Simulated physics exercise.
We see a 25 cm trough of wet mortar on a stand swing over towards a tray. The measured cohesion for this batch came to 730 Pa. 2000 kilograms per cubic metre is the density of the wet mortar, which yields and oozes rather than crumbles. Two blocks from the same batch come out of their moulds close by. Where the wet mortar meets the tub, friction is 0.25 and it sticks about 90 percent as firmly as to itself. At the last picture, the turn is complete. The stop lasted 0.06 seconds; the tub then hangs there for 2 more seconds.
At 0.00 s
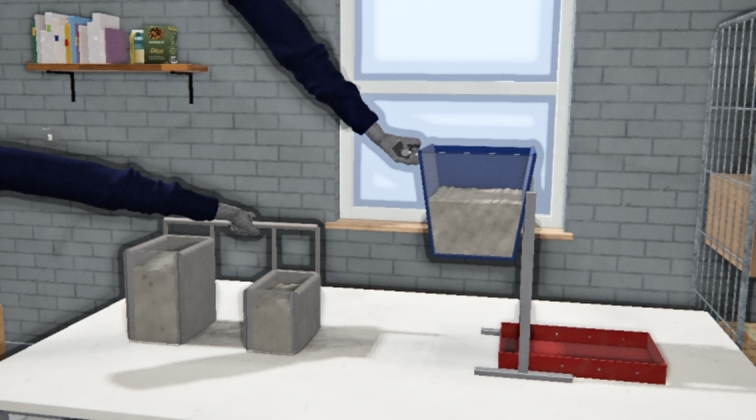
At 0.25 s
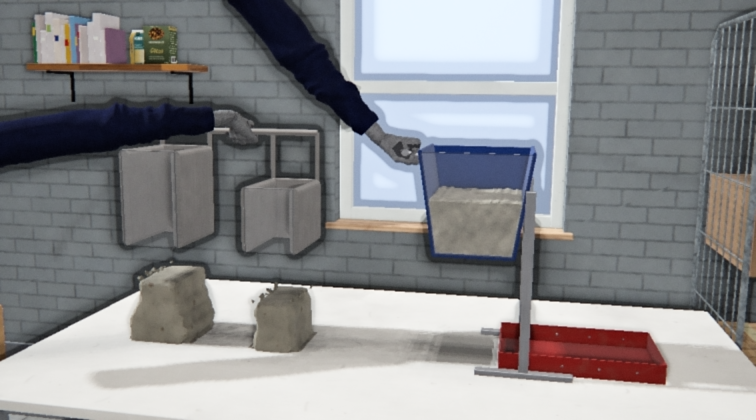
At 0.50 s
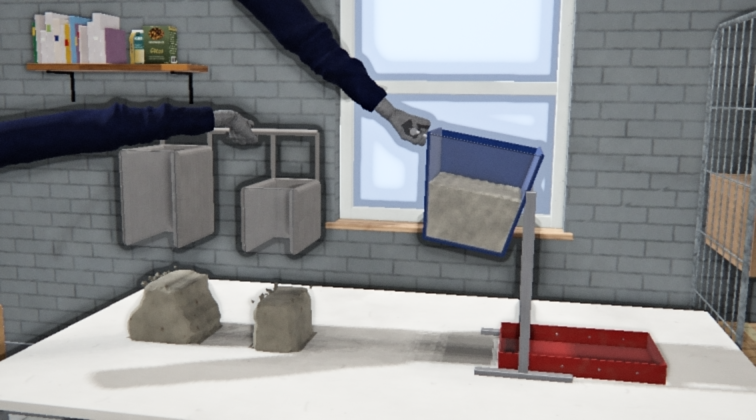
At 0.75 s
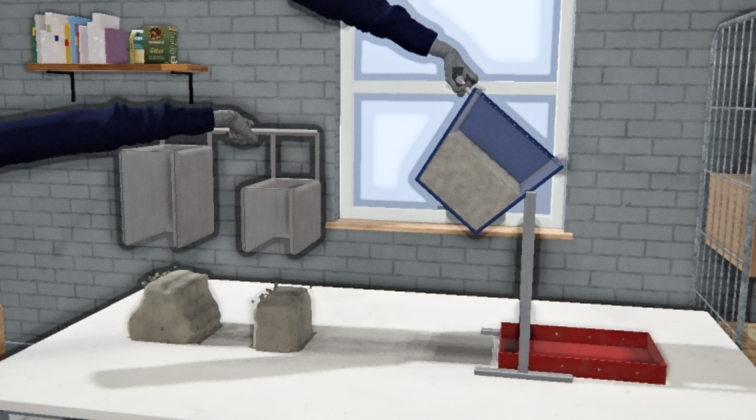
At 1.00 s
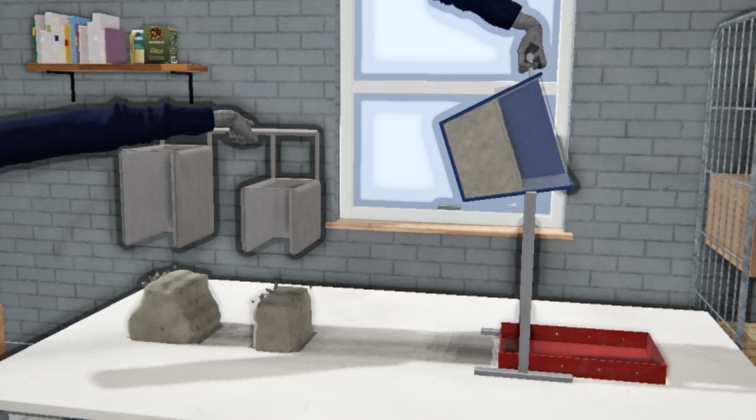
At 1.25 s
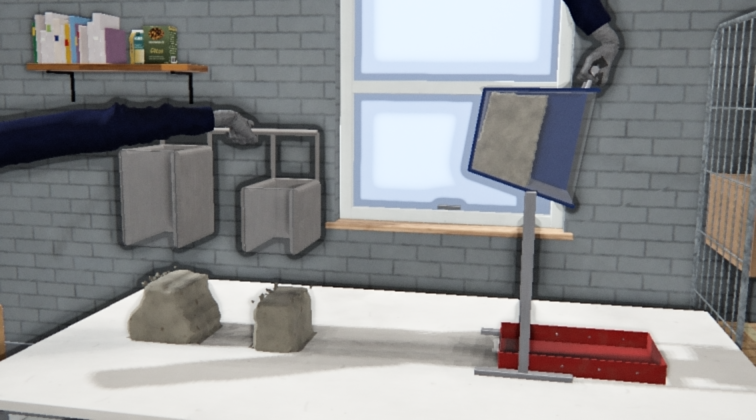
On a white table, moulds lift off two grey blocks, then an arm tilts a blue tub right.
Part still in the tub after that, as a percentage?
Close to 53 %.
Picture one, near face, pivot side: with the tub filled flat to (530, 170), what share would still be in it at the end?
Roughly 35 per cent would still be in the tub at the end.
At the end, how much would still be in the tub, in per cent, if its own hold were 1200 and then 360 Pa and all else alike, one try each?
In that order: 95 %, 40 %.
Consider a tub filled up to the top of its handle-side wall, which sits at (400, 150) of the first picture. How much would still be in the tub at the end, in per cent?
That would leave about 45 % in the tub.
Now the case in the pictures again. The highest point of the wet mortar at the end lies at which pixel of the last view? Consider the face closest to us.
Peak location: Approx. (497, 148).
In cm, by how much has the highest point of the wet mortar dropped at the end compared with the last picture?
13 cm.
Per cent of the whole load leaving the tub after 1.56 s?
About 35 per cent.
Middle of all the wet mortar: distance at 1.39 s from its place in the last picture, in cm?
It has gone close to 5 cm.
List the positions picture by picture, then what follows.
In the first picture, handle-side rim at (422, 151), tilt 0 degrees; top of the wet mortar at (430, 199); blocks stand 22 cm, 14 cm (left to right).
In the second picture, handle-side rim at (422, 151), tilt 0 degrees; top of the wet mortar at (430, 199); blocks stand 18 cm, 14 cm (left to right).
In the third picture, handle-side rim at (431, 133), tilt 10 degrees; top of the wet mortar at (435, 184); blocks stand 17 cm, 14 cm (left to right).
In the fourth picture, handle-side rim at (477, 90), tilt 40 degrees; top of the wet mortar at (452, 136); blocks stand 17 cm, 14 cm (left to right).
In the fifth picture, handle-side rim at (542, 76), tilt 72 degrees; top of the wet mortar at (495, 102); blocks stand 17 cm, 14 cm (left to right).
In the sixth picture, handle-side rim at (598, 93), tilt 99 degrees; top of the wet mortar at (496, 94); blocks stand 17 cm, 14 cm (left to right).
After 1.39 s, the tub is at 99 degrees and holds 100 %.
After 1.56 s, the tub is at 99 degrees and holds 86 %.
After 1.73 s, the tub is at 99 degrees and holds 58 %.
After 1.90 s, the tub is at 99 degrees and holds 53 %.
After 3.25 s, at the end, the tub is at 99 degrees and holds 53 %.
